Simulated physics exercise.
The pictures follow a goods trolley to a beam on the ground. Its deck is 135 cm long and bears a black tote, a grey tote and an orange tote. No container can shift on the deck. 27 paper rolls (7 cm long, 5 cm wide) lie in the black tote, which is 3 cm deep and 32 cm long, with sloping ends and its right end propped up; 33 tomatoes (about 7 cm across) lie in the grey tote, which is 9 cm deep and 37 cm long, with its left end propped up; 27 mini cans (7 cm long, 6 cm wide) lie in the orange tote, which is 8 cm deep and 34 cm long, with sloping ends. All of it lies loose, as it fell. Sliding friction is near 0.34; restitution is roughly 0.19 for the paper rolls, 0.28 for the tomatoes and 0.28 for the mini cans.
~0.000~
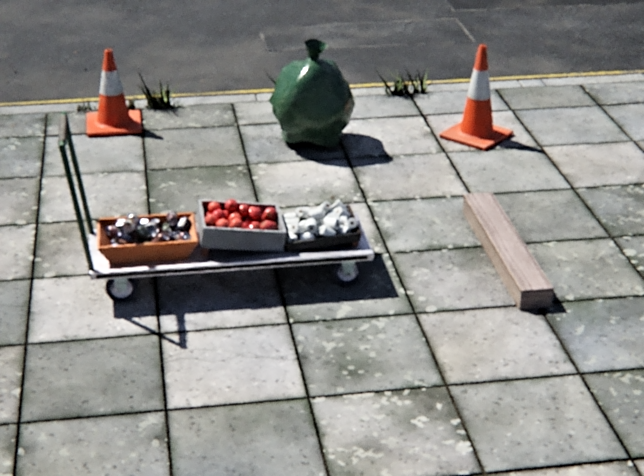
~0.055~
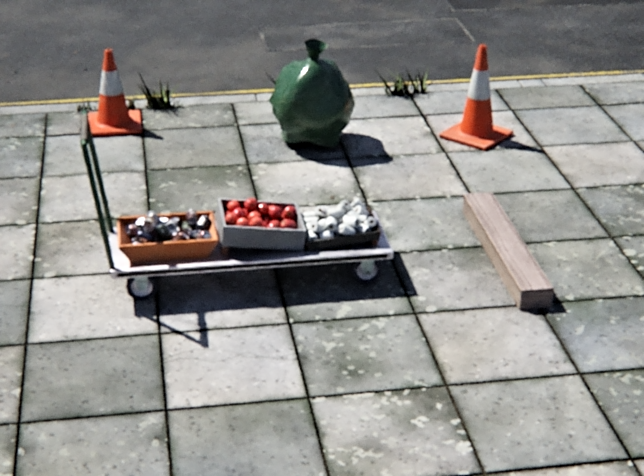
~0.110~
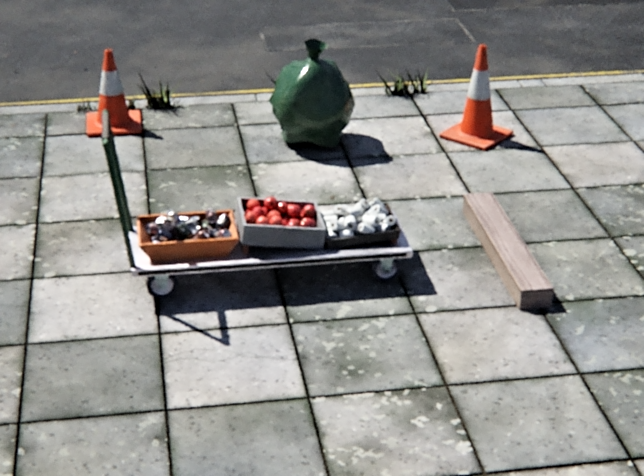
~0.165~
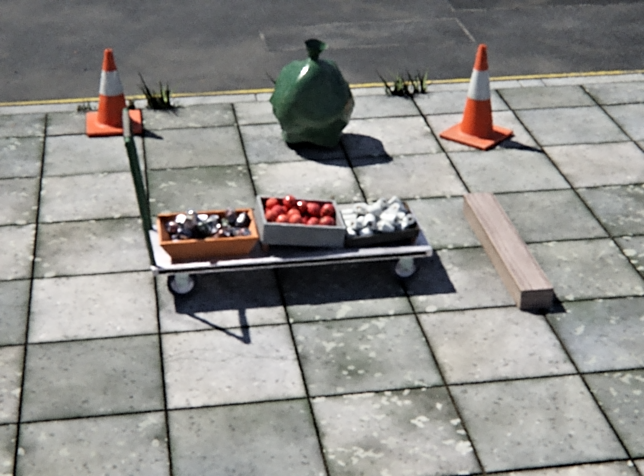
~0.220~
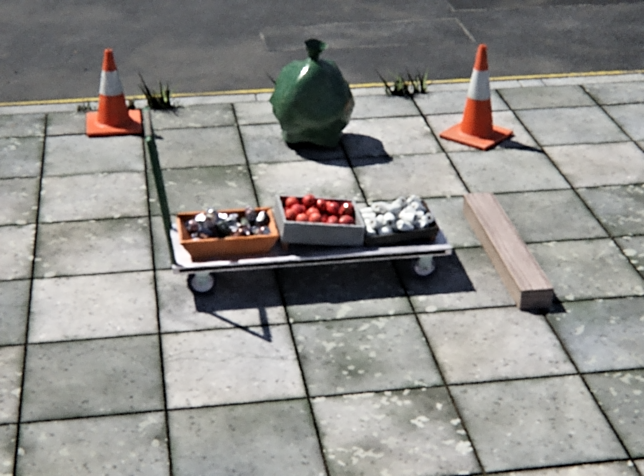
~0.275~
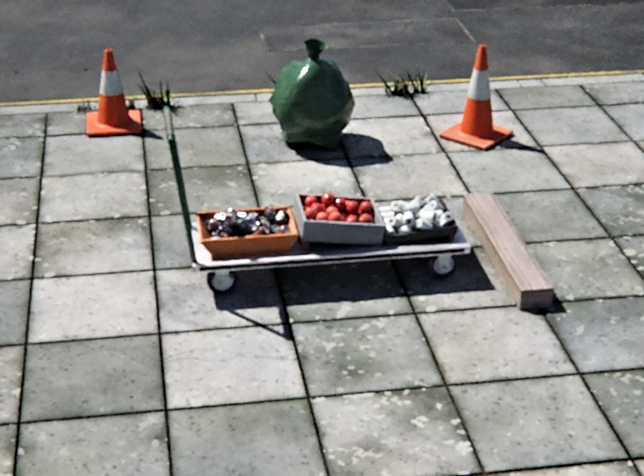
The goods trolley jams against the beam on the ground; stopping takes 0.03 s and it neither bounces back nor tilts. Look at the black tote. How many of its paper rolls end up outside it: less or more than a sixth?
It sheds over a sixth of them.
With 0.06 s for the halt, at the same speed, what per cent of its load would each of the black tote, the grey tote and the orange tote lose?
Then black tote 20, grey tote 0, orange tote 10 per cent.
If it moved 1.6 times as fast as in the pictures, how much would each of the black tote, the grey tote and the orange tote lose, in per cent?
In that case black tote 40, grey tote 20, orange tote 30 per cent.
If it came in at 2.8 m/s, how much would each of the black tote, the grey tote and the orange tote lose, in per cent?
In that case black tote 40, grey tote 20, orange tote 30 per cent.
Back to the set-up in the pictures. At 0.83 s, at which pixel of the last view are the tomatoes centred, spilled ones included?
At about (387, 215).
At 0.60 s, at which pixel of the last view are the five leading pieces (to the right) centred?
Around (499, 205).
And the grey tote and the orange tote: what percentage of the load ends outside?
About: Grey tote 5, orange tote 5 per cent.
After 0.38 s, impact.
After 0.48 s, black tote 27 in, 0 out, grey tote 33 in, 0 out and orange tote 27 in, 0 out.
After 0.60 s, black tote 22 in, 5 out, grey tote 32 in, 1 out and orange tote 27 in, 0 out.
After 0.83 s, black tote 20 in, 7 out, grey tote 32 in, 1 out and orange tote 26 in, 1 out.
Final count (at 1.33 s), black tote 20 in, 7 out, grey tote 32 in, 1 out and orange tote 26 in, 1 out. Asked share, 7 of 27, 26 per cent.
